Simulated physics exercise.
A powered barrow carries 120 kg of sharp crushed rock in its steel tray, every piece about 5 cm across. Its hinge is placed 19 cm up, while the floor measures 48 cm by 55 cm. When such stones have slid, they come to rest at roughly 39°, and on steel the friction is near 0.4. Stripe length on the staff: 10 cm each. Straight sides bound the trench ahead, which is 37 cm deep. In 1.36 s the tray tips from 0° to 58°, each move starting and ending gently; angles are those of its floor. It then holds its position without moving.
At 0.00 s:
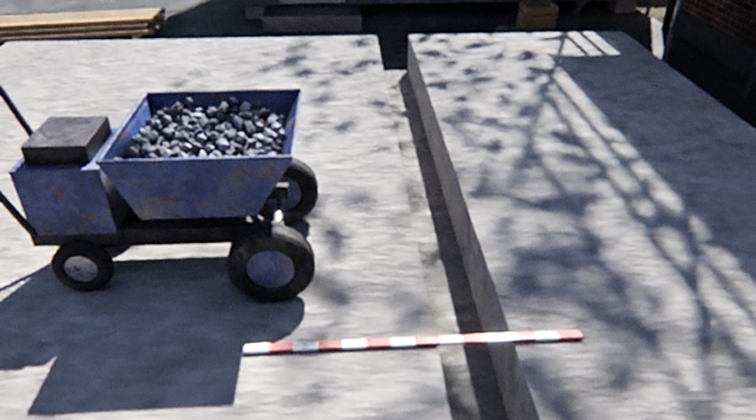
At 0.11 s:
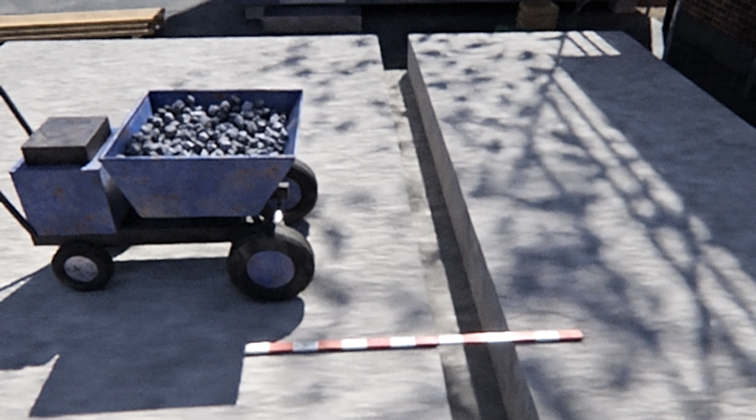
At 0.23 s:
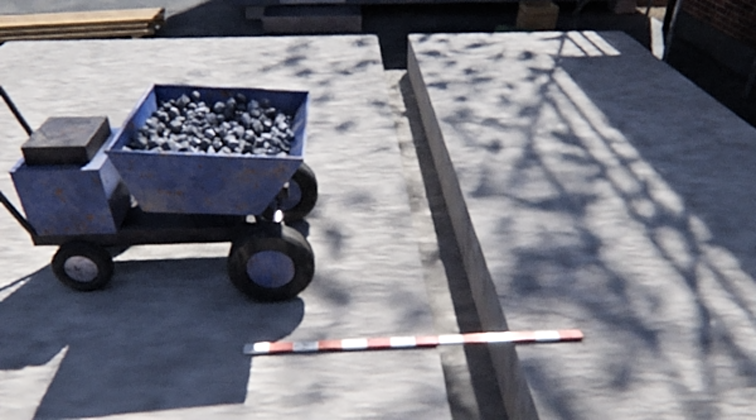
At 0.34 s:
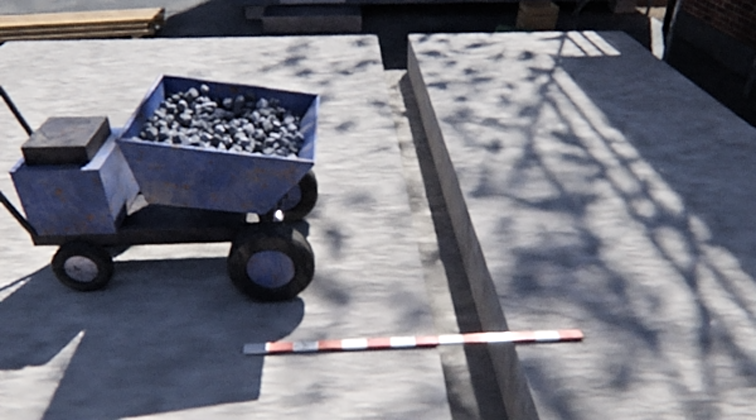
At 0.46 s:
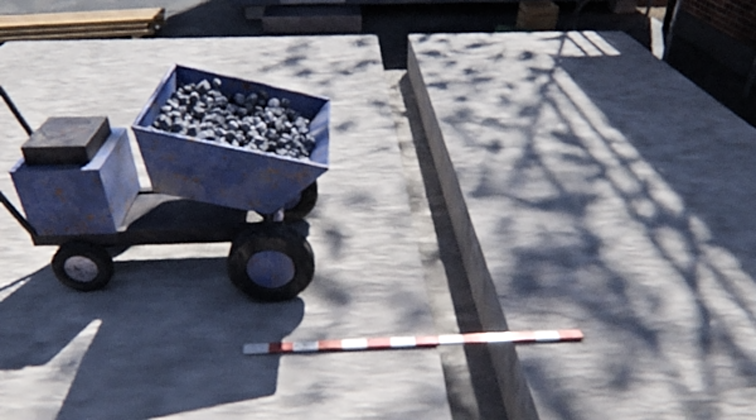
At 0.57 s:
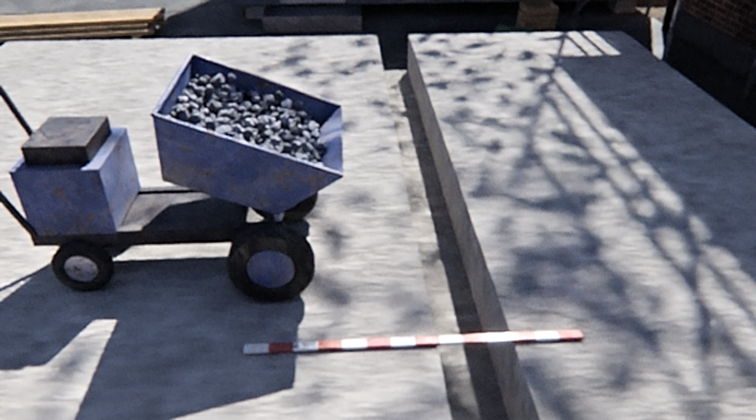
A wide grey concrete floor, cut by a straight-sided trench right of centre and dappled with shadows, is seen from above by a still camera. A blue barrow with black wheels stands at left, its tray full of dark grey stones, and a red-and-white striped staff lies across the trench. The tray tilts gradually towards the right, its left end rising, while the stones shift inside it.
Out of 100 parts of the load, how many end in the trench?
Some 9 out of 100.
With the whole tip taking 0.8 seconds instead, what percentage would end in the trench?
Trench share: Approx. 20%.
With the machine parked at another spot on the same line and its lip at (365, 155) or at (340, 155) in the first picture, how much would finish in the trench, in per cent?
I'd expect close to 10 per cent at the first and 10 per cent at the second.
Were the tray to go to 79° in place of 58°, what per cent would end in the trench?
Near 75 per cent then.
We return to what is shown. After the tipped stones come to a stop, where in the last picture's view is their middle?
I'd point to around (449, 301).
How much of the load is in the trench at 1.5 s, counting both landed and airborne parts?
Some 0 per cent of the load by that point.
After 1.0 s the floor is at 49°; 100 % in the tray; the foremost stones are at (359, 182).
After 1.5 s the floor is at 58°; 99 % in the tray, 1 % short of the trench; the foremost stones are at (408, 207).
After 1.8 s the floor is at 58°; 92 % in the tray, 3 % short of the trench, 5 % in the trench; the foremost stones are at (468, 297).
After 3.8 s the floor is at 58°; 88 % in the tray, 3 % short of the trench, 9 % in the trench; the foremost stones are at (472, 300).
